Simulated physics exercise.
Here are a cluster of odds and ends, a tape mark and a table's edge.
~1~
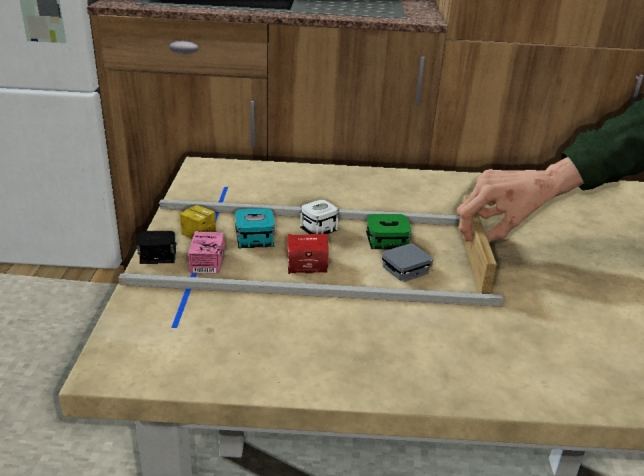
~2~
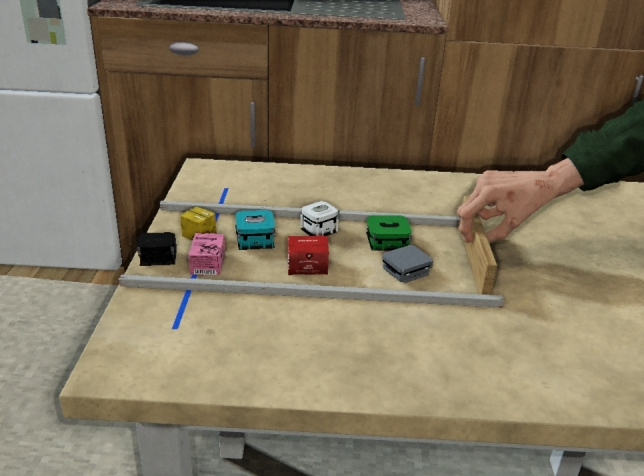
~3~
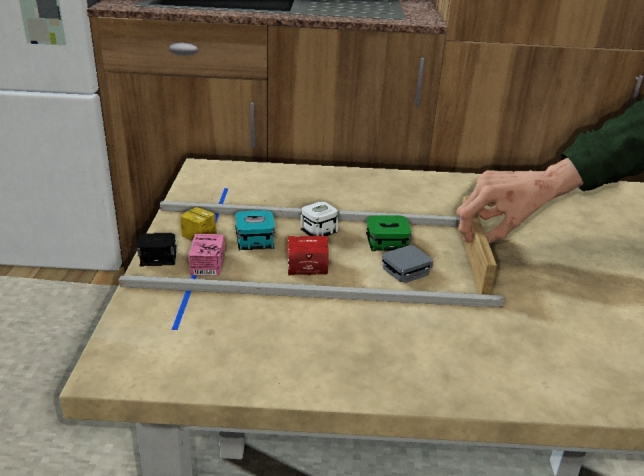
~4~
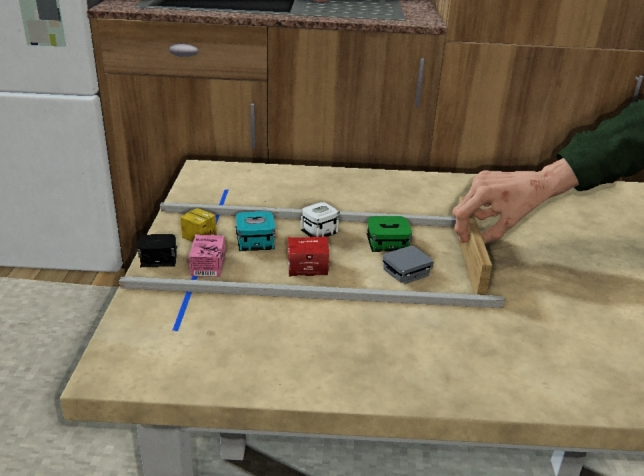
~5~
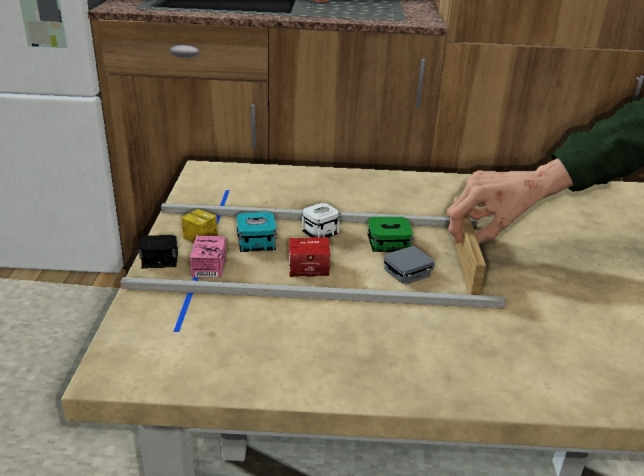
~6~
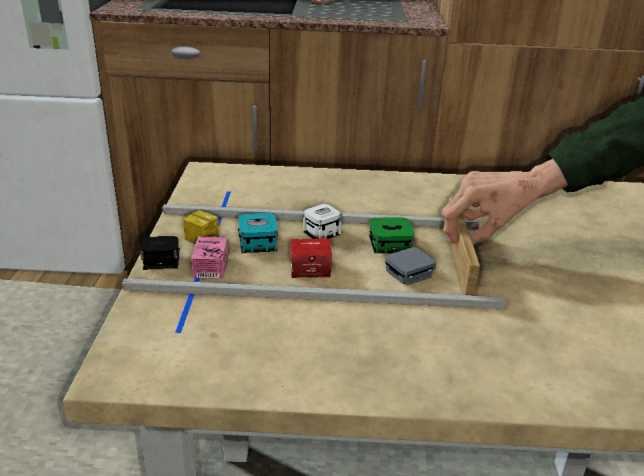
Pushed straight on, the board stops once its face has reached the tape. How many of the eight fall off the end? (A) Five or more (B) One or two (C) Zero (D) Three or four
Option D: Three or four.
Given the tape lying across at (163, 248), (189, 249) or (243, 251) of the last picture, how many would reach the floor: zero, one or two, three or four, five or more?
Counting what would fall each time, I get more than four; at least five; one to two.
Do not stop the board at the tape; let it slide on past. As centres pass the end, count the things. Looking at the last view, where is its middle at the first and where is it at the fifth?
At (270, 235) for the first, at (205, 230) for the fifth.
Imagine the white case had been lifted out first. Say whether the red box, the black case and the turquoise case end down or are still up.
I'd say the red box stays up, the black case does not stay, and the turquoise case stays up.
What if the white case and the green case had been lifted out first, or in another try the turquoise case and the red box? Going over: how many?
In the first try 2, in the other 1.
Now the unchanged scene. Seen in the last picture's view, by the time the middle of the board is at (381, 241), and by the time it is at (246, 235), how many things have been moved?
3 and 8.
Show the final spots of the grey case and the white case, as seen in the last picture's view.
(187, 250) and (165, 210).
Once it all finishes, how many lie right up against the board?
2.
Soon after, none off yet; black case at rest near (161, 253); yellow box at rest near (201, 228); pink box at rest near (210, 258).
Then, none off yet; black case moving near (155, 252); yellow box moved about its own width near (180, 225); pink box moved a little near (187, 258).
At rest, the number that fall off is three or four; fallen, turquoise case, pink box, yellow box and black case.
